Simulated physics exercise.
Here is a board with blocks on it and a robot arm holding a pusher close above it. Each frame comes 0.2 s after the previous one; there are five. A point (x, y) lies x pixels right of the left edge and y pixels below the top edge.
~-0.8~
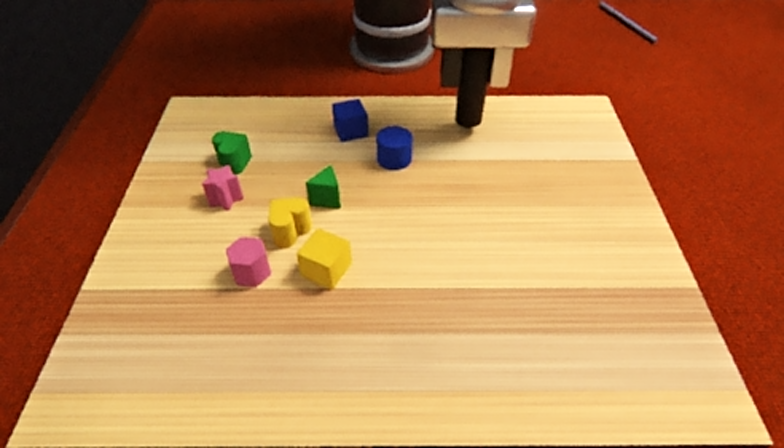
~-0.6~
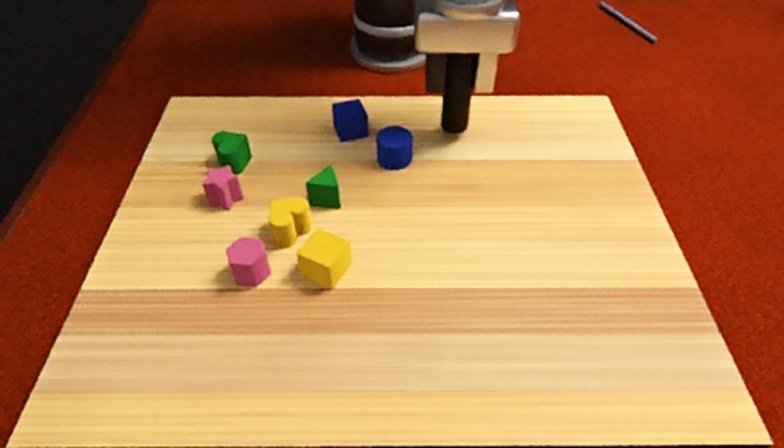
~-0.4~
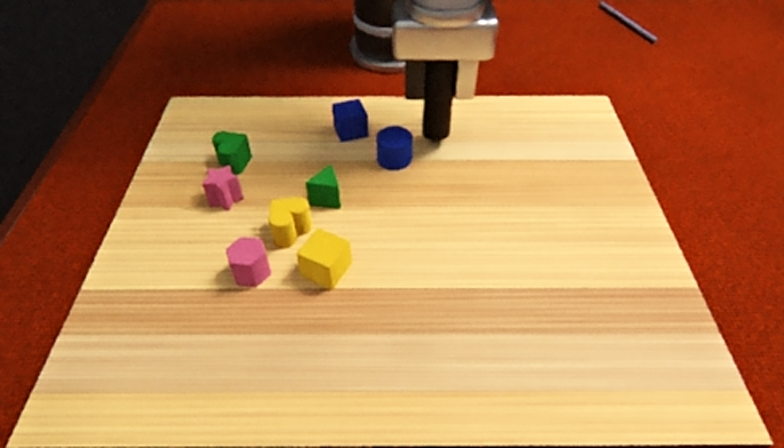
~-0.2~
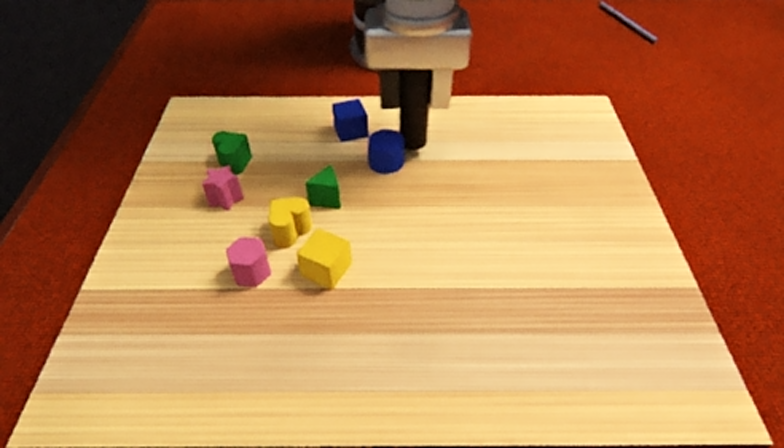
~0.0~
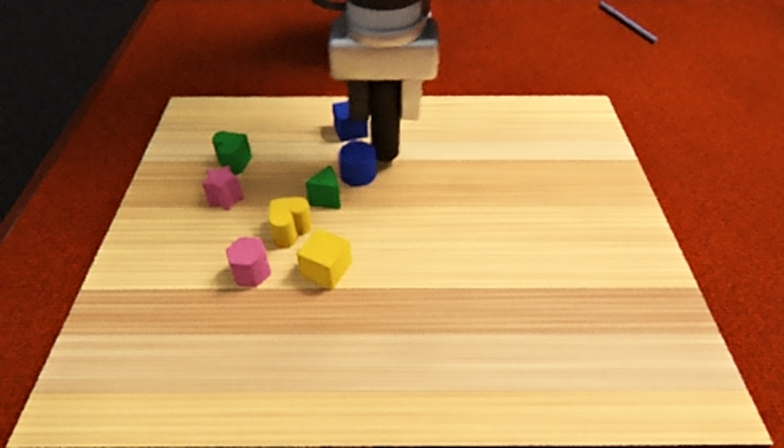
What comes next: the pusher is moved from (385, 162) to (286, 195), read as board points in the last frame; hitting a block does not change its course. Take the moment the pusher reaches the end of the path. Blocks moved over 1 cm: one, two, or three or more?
Total: Two.
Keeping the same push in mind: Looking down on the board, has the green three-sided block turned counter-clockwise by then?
Yes
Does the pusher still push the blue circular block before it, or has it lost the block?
It stays on the pusher's front.
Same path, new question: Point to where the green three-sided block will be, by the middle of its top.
At (307, 191).
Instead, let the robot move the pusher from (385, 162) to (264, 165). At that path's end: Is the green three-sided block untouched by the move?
My answer is no.
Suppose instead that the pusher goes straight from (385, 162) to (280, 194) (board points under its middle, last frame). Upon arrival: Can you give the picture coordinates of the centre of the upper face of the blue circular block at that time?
It sits at (249, 191).
What follows on the original path. One third of the way, pusher at (352, 164); green three-sided block at (315, 184), turned 60° anticlockwise; blue circular block at (321, 163).
Two thirds of the way, pusher at (319, 174); green three-sided block at (307, 191), turned 100° anticlockwise; blue circular block at (286, 175).
At the end, pusher at (285, 186); yellow heart unmoved; green three-sided block at (307, 191), turned 100° anticlockwise; blue circular block at (252, 189).
